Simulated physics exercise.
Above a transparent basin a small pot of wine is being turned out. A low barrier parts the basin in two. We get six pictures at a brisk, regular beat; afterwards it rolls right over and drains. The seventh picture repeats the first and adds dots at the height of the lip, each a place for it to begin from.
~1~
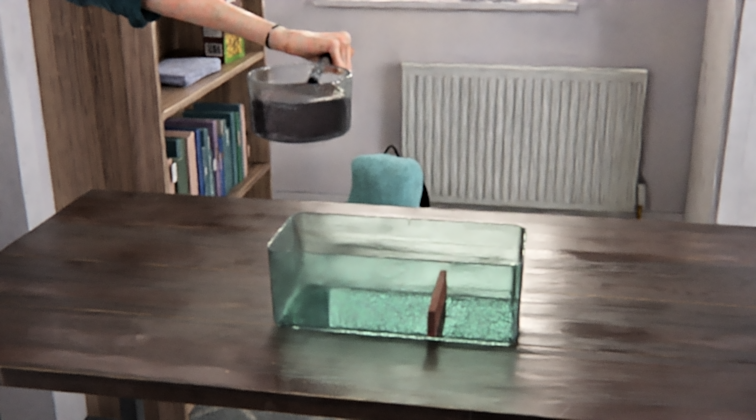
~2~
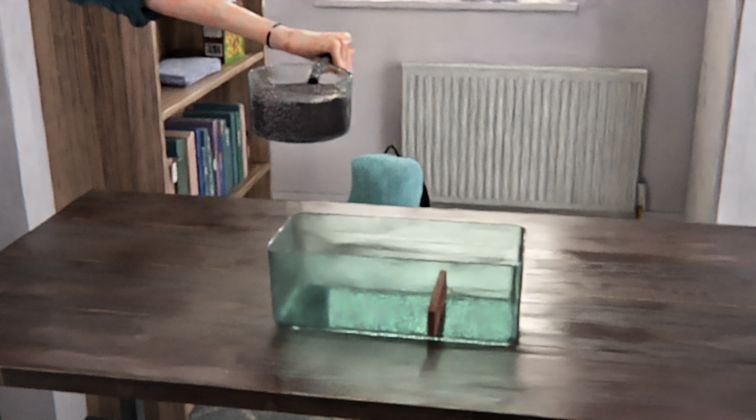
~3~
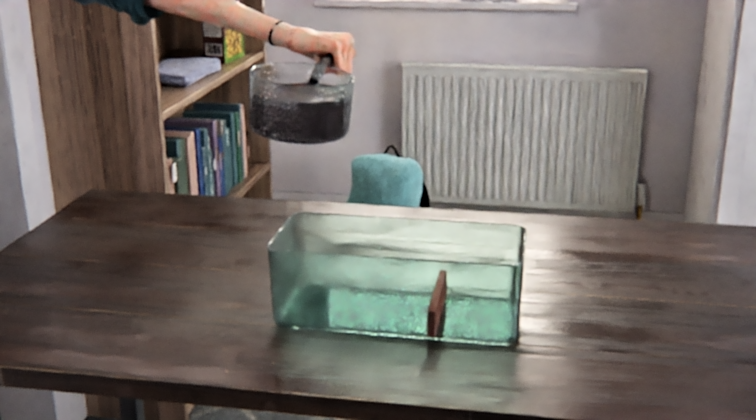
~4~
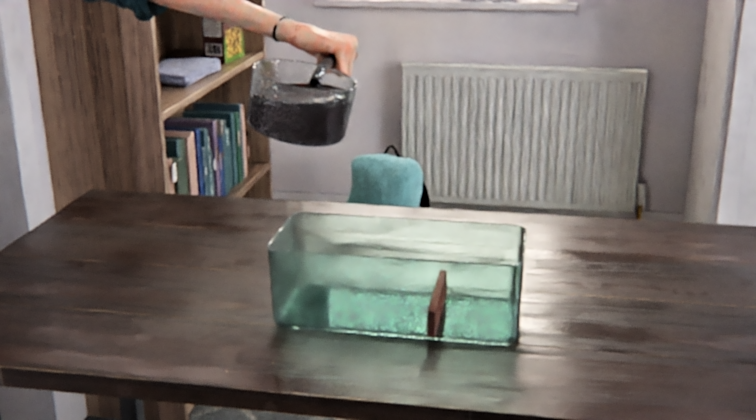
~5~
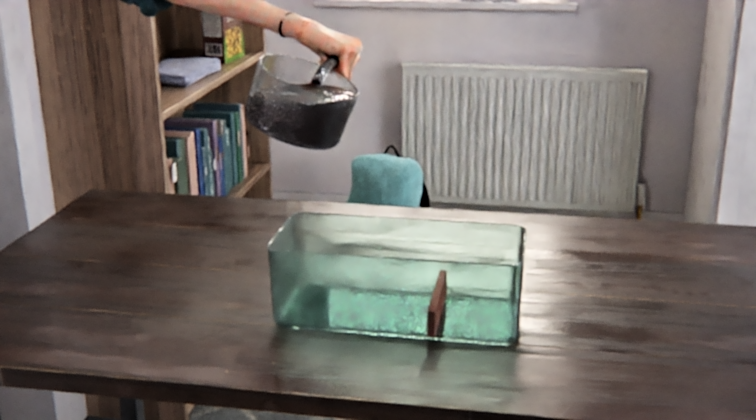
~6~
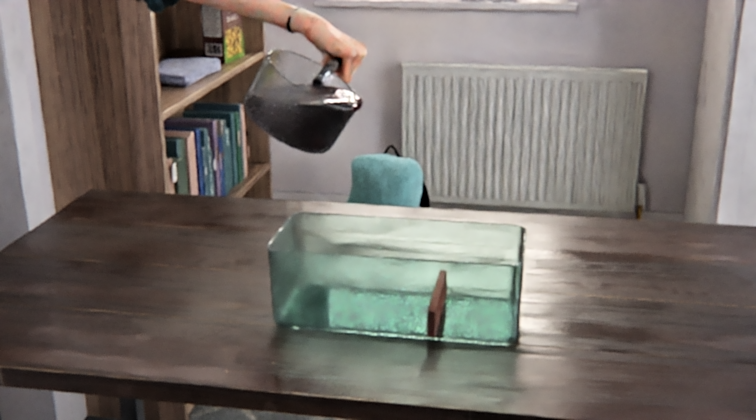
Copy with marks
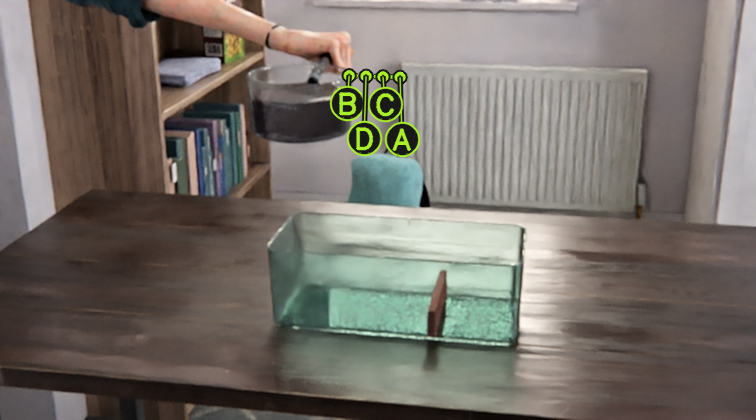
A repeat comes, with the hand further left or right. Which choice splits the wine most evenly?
Spot C.
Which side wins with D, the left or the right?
More ends on the left.
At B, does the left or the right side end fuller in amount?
The left side.
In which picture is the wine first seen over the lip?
Picture 6.
On the marked copy, A at (400, 77); B at (349, 75); C at (382, 76); D at (366, 76).
If A is chosen, about 35 % ends left of the wall and 64 % right of it.
If B is chosen, about 94 % ends left of the wall and 5 % right of it.
If C is chosen, about 48 % ends left of the wall and 51 % right of it.
If D is chosen, about 75 % ends left of the wall and 24 % right of it.
